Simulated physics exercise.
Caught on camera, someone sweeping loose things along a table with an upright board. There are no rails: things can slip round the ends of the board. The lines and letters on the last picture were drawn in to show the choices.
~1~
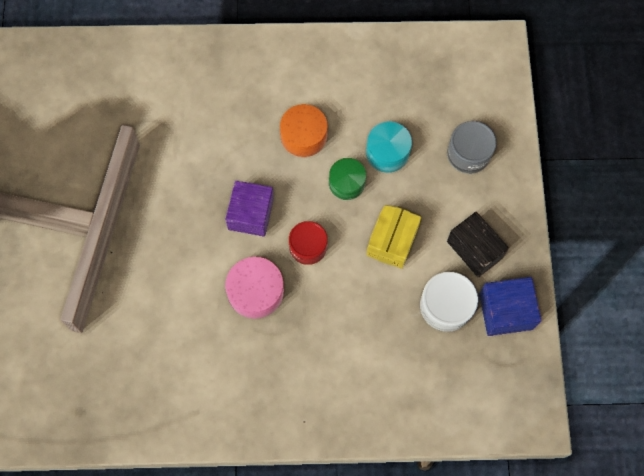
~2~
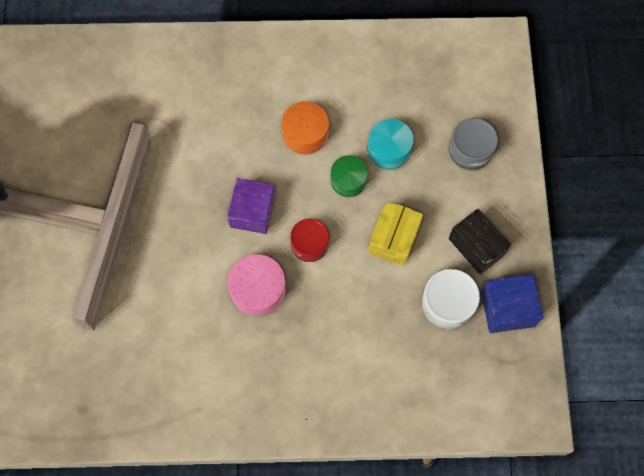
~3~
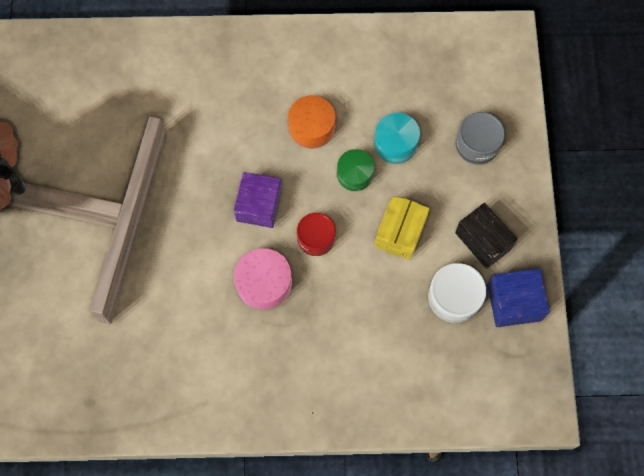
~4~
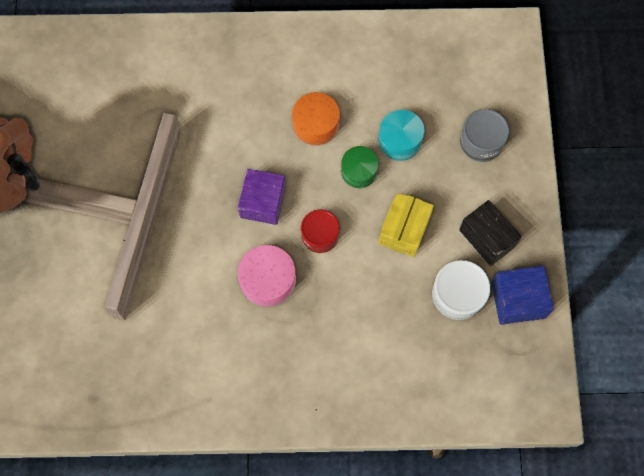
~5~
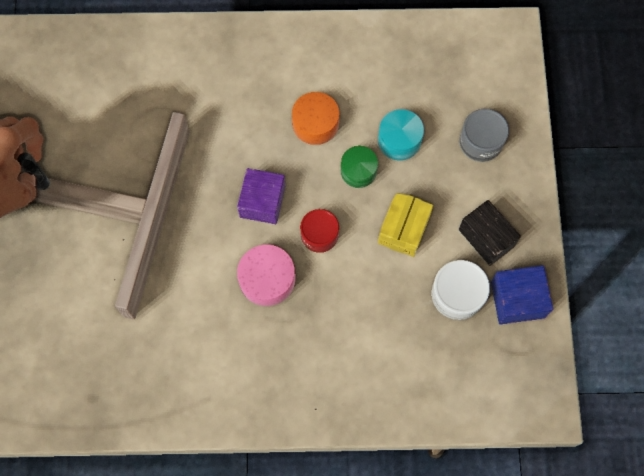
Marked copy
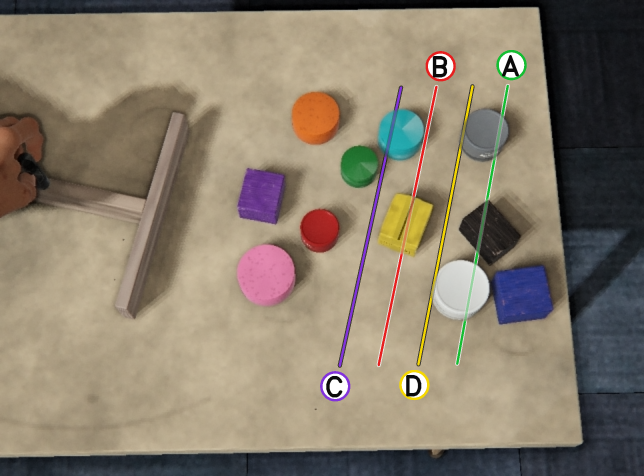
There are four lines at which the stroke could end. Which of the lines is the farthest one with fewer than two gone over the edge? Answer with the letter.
Line D.
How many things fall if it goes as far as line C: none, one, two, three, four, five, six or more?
By then, none.
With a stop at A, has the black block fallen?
Yes.
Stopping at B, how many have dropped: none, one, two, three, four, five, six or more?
By then, none.
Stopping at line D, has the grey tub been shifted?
By then, yes.
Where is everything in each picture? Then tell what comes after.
The first picture shows purple block (250, 209); turquoise tin (388, 147); orange pot (304, 131).
The second picture shows board (110, 218); yellow box (395, 233).
The third picture shows board (127, 211); blue block (518, 298).
The fourth picture shows board (141, 208); grey tub (484, 136).
The fifth picture shows board (151, 207); pink pot (266, 276); red tub (320, 231); purple block (262, 197).
On the copy, A at (484, 218); B at (409, 220); C at (372, 220); D at (447, 219).
On D. First, board (256, 205); pink pot (279, 277); purple block (290, 198).
Then, board (364, 203); orange pot (357, 101); yellow box (427, 226).
Finally, board (446, 202); blue block (562, 299); black block (542, 247); none fallen.
By contrast, A drops three; B is within the limit but short; C is within the limit but short.
